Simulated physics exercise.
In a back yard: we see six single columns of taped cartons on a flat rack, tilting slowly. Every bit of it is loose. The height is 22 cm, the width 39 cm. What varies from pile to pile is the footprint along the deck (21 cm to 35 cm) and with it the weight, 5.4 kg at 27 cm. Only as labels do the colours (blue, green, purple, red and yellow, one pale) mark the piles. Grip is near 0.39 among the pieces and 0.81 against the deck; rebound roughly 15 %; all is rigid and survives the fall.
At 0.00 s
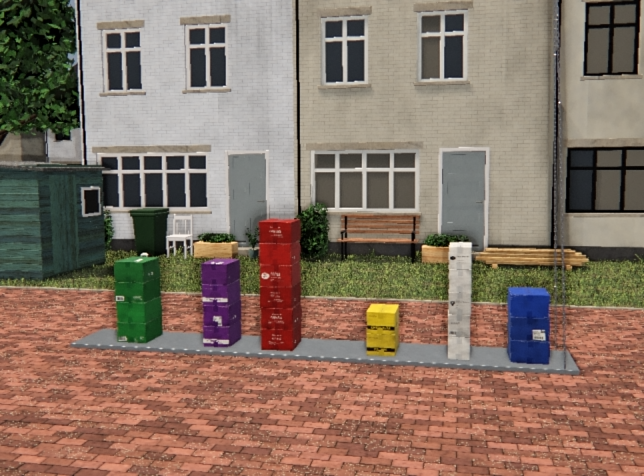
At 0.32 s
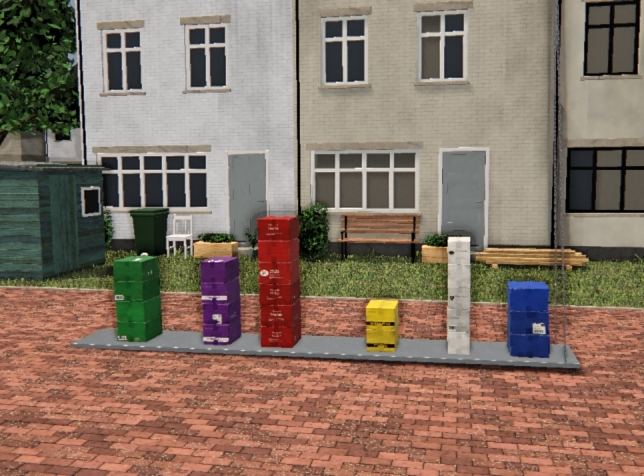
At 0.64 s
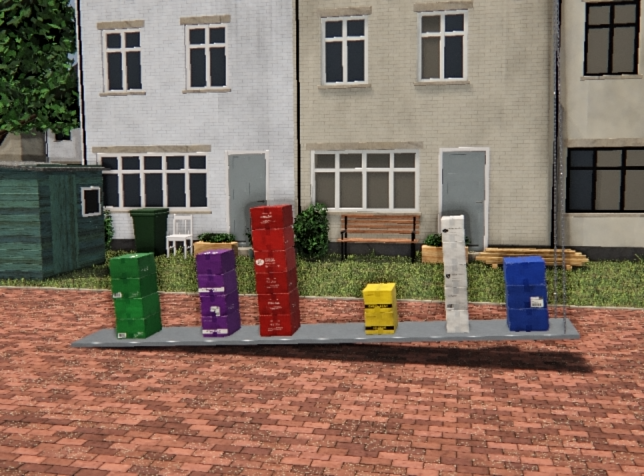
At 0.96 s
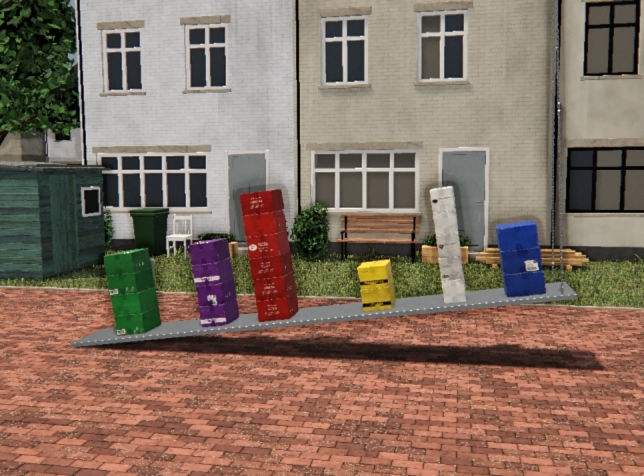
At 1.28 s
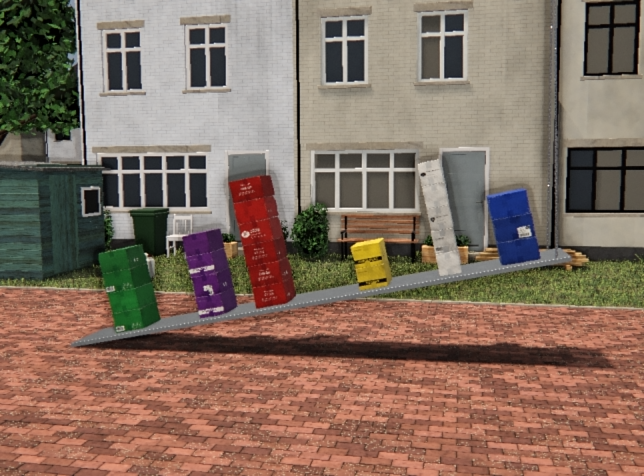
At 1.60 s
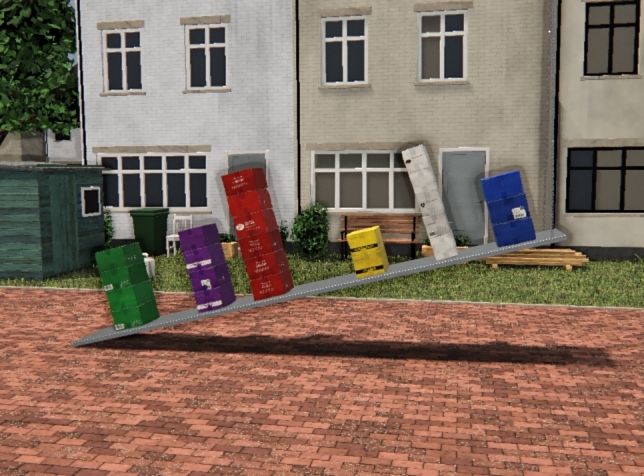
In the video, six columns of stacked boxes in green, purple, red, yellow, white and blue stand on a flat grey platform in a yard, and the platform's right end gradually rises while the columns lean left with it.
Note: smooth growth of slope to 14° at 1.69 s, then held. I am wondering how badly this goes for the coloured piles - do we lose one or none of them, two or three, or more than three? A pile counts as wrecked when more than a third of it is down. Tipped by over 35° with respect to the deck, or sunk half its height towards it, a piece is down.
You lose more than three.
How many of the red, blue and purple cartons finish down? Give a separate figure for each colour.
Counting by colour, red gives 6, blue gives 0 and purple gives 4.
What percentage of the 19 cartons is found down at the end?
My estimate is roughly 75 per cent.
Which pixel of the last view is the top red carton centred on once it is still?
About pixel (39, 345).
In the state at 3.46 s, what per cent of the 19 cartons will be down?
75 per cent.
After 2.00 s, slope 14°; none of the 19 other cartons down, 6 disturbed; top red carton leaning 6°.
After 2.42 s, slope 14°; 1 of the 19 other cartons down; top yellow carton leaning 42°, 11 cm lower; top red carton leaning 23°.
After 2.84 s, slope 14°; 11 of the 19 other cartons down; top yellow carton on its side; top purple carton leaning 33°, 19 cm lower.
After 3.46 s, slope 14°; 14 of the 19 other cartons down; top yellow carton on its side; top green carton on its side.
At rest (4.7 s), slope 14°; 14 of the 19 other cartons down; top red carton upside down; top green carton upside down. Wrecked, green, purple, red and yellow. As the last picture would show them, middles, top red carton near (39, 345).
